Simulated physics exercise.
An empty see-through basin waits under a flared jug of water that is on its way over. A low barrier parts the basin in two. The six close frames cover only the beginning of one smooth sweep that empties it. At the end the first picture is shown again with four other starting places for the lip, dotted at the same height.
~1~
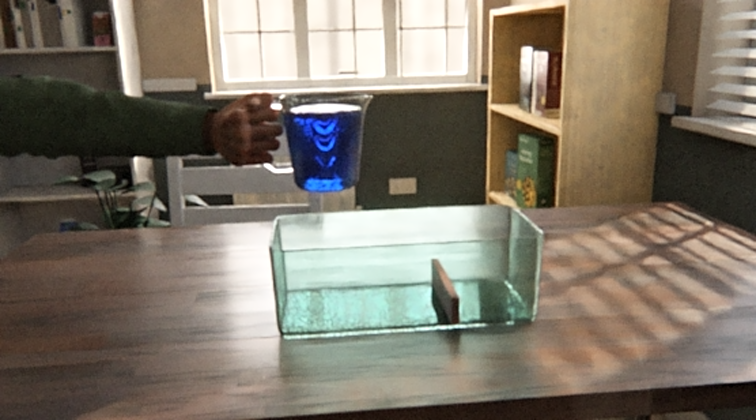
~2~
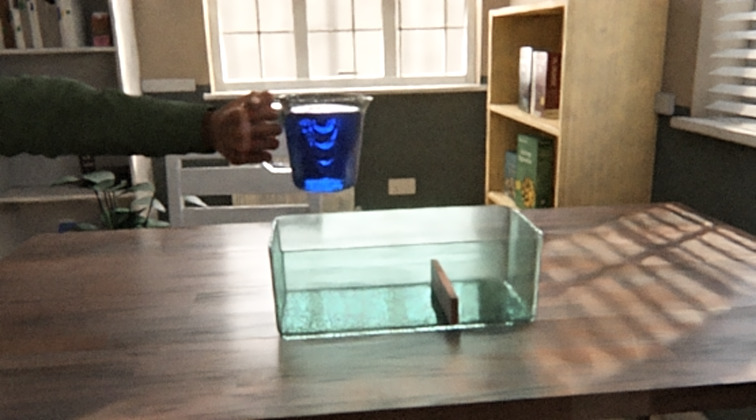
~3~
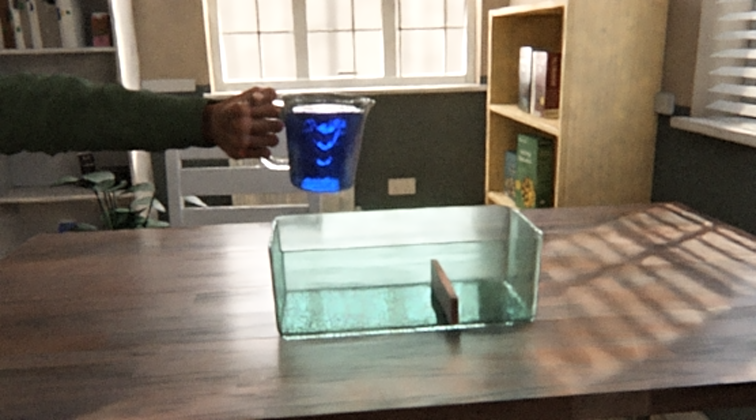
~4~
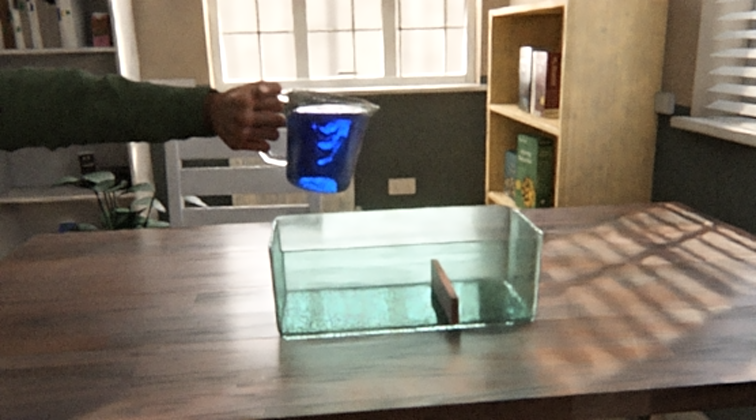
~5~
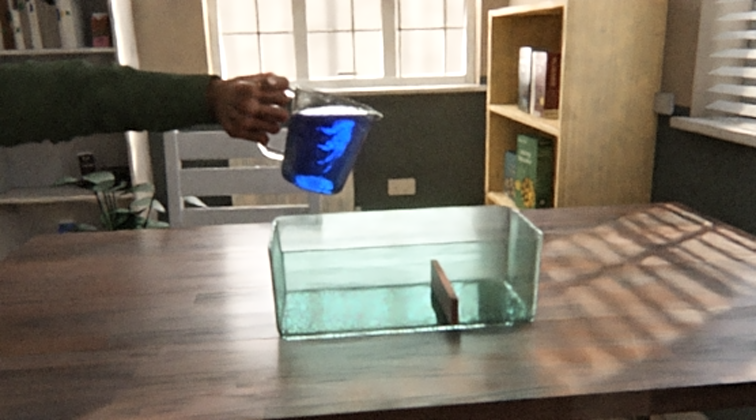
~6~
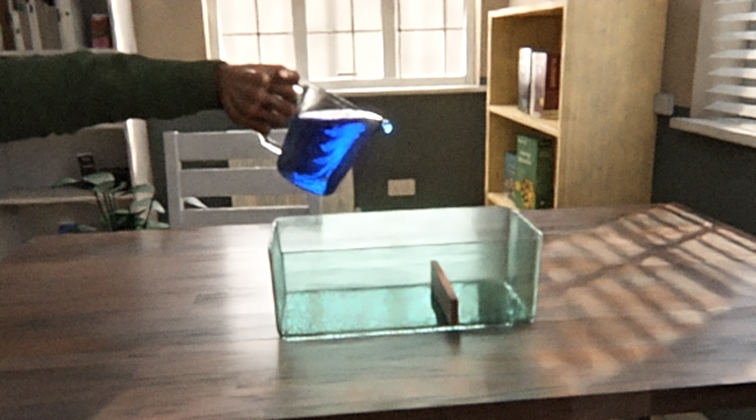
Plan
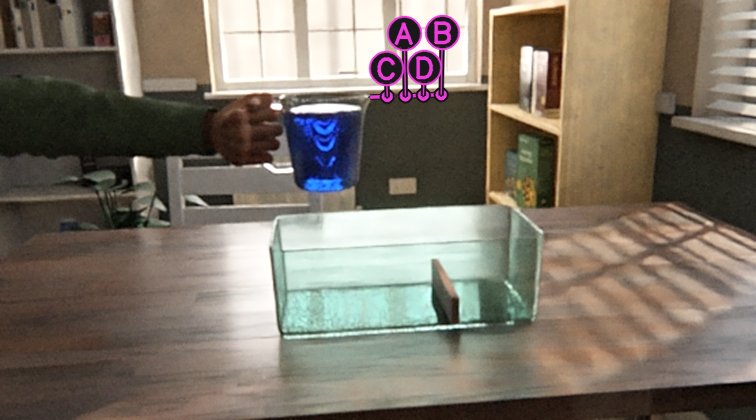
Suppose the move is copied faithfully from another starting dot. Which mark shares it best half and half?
The best spot is C.
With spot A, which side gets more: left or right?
The right side.
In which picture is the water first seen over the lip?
Picture 6.
In magenta, A at (405, 95); B at (441, 94); C at (387, 96); D at (423, 95).
If A is chosen, about 13 % ends left of the wall and 86 % right of it.
If B is chosen, about 23 % ends left of the wall and 75 % right of it.
If C is chosen, about 43 % ends left of the wall and 56 % right of it.
If D is chosen, about 7 % ends left of the wall and 91 % right of it.
